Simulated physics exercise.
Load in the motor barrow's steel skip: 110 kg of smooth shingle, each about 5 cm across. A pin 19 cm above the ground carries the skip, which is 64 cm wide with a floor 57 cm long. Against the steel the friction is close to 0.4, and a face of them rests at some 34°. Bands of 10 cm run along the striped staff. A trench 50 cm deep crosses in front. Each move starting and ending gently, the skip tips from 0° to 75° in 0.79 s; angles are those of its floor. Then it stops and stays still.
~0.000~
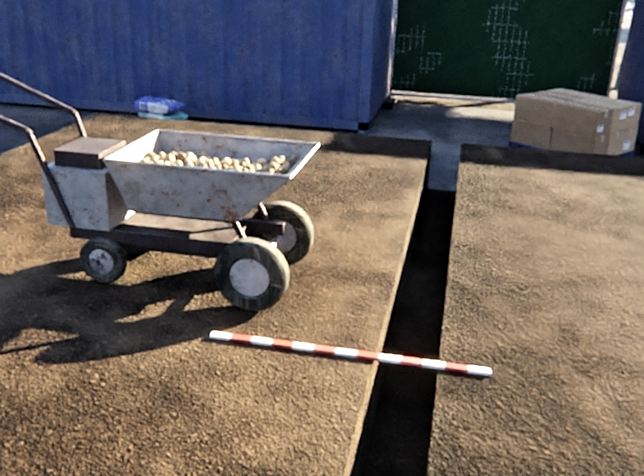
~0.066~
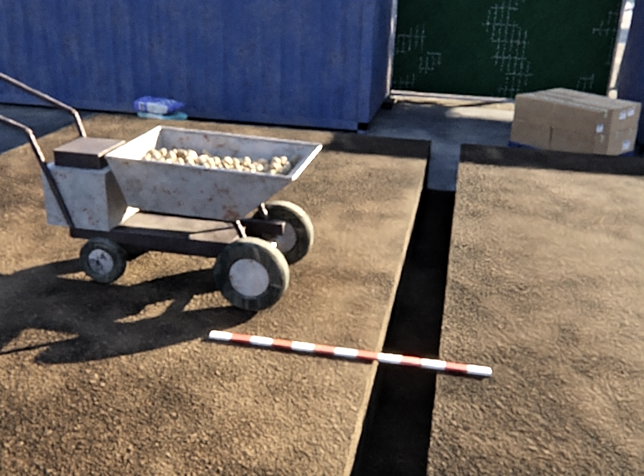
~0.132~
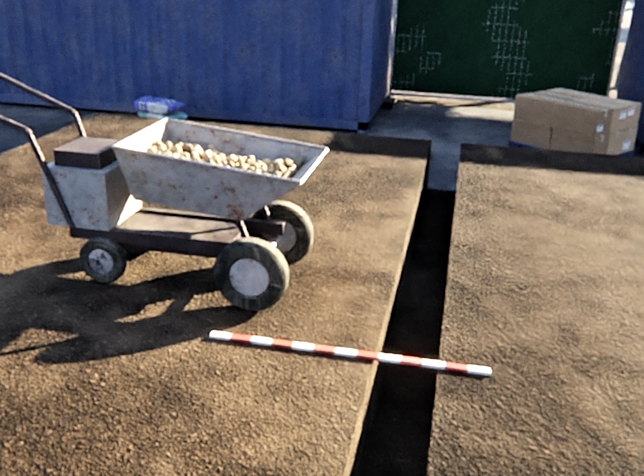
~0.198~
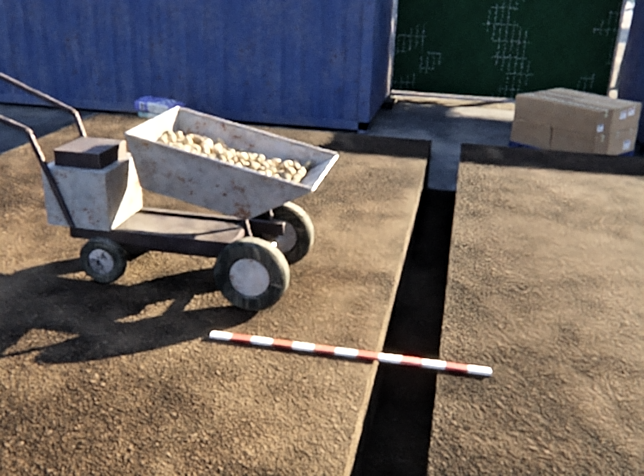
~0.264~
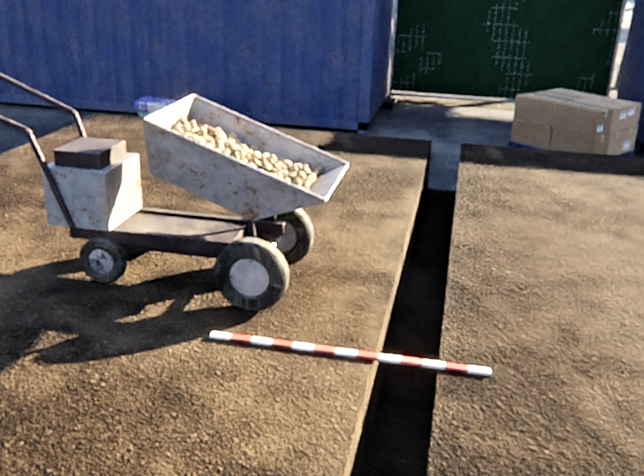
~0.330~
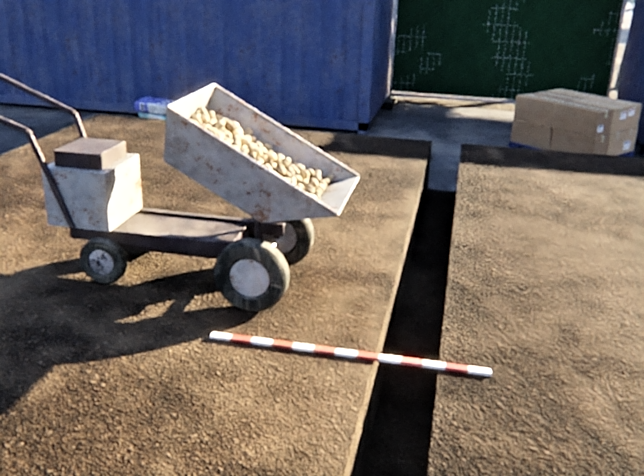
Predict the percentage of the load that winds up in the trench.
My prediction is about 93 per cent.
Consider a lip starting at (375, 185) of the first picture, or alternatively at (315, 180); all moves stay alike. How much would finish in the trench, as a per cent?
Some 0 and some 70 per cent, in that order.
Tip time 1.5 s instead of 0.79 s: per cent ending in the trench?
Then roughly 100 percent.
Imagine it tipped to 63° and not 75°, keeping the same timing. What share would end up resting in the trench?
Some 80 in a hundred, I'd say.
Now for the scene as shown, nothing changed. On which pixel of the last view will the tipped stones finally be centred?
Somewhere near pixel (414, 372).
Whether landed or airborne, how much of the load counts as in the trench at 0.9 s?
About 50%.
After 0.6 s the floor is at 63°; 100 % in the skip; the foremost stones are at (364, 252).
After 0.9 s the floor is at 75°; 45 % in the skip, 4 % short of the trench, 52 % in the trench; the foremost stones are at (440, 318).
After 1.2 s the floor is at 75°; 0 % in the skip, 2 % short of the trench, 91 % in the trench, 7 % past the trench; the foremost stones are at (566, 328).
After 3.2 s the floor is at 75°; 0 % in the skip, 1 % short of the trench, 93 % in the trench, 7 % past the trench; the foremost stones are past the picture's edge.
